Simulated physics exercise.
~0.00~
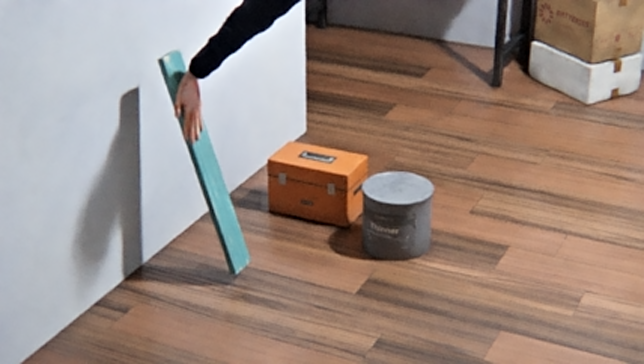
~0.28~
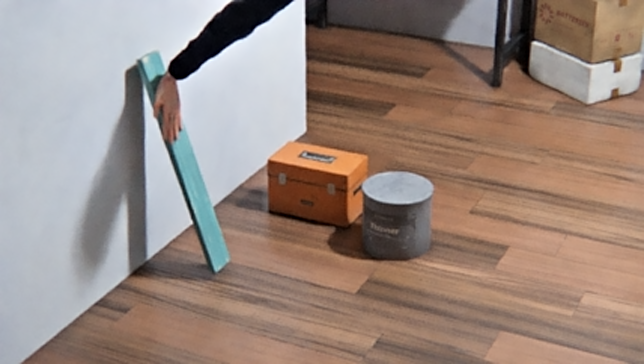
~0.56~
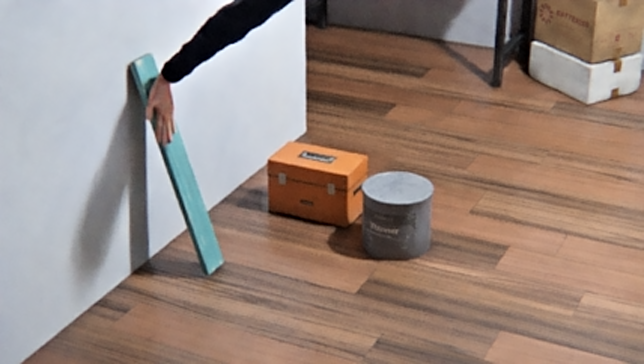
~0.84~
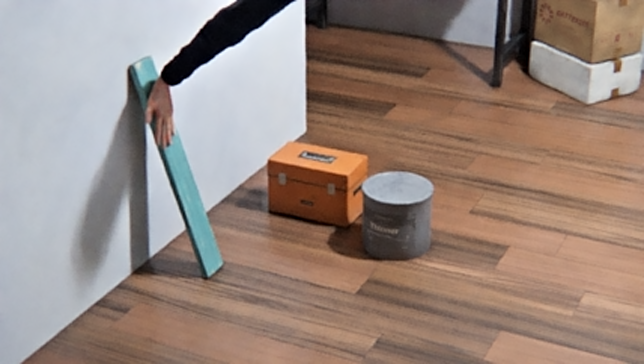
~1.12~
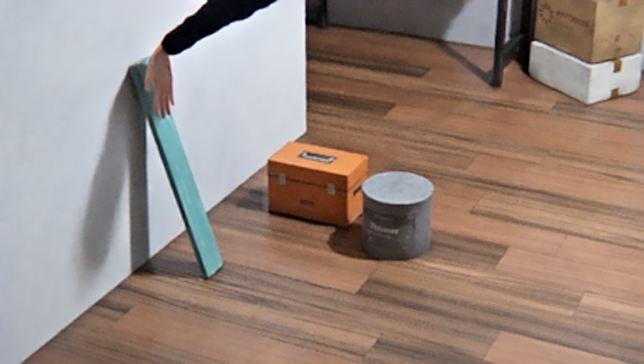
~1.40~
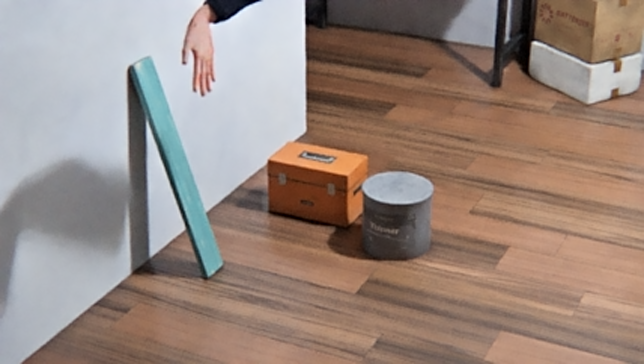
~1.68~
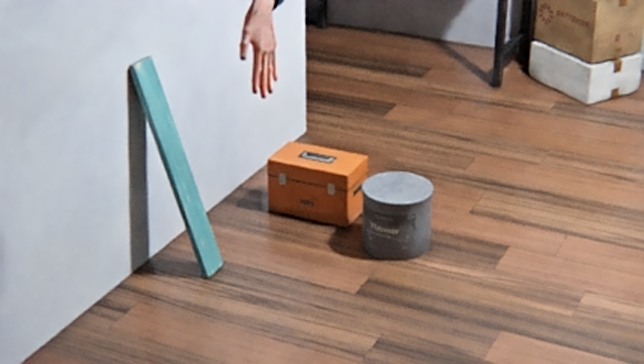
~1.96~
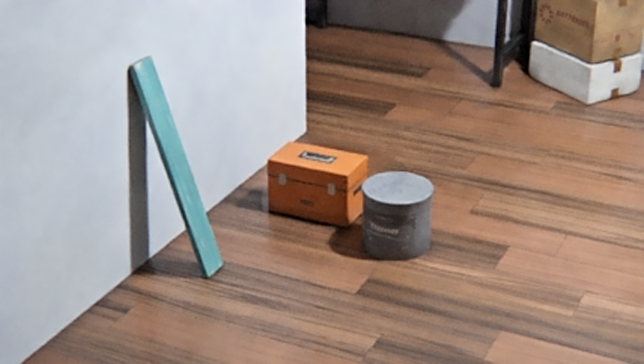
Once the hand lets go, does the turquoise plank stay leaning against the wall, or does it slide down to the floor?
The turquoise plank stays leaning against the wall after the hand lets go and draws away.
The clip shows a hand moving a turquoise plank a little to the left and leaning it against a bare wall, beside an orange toolbox and a grey pail. The hand lets go and withdraws, and the plank stays leaning.
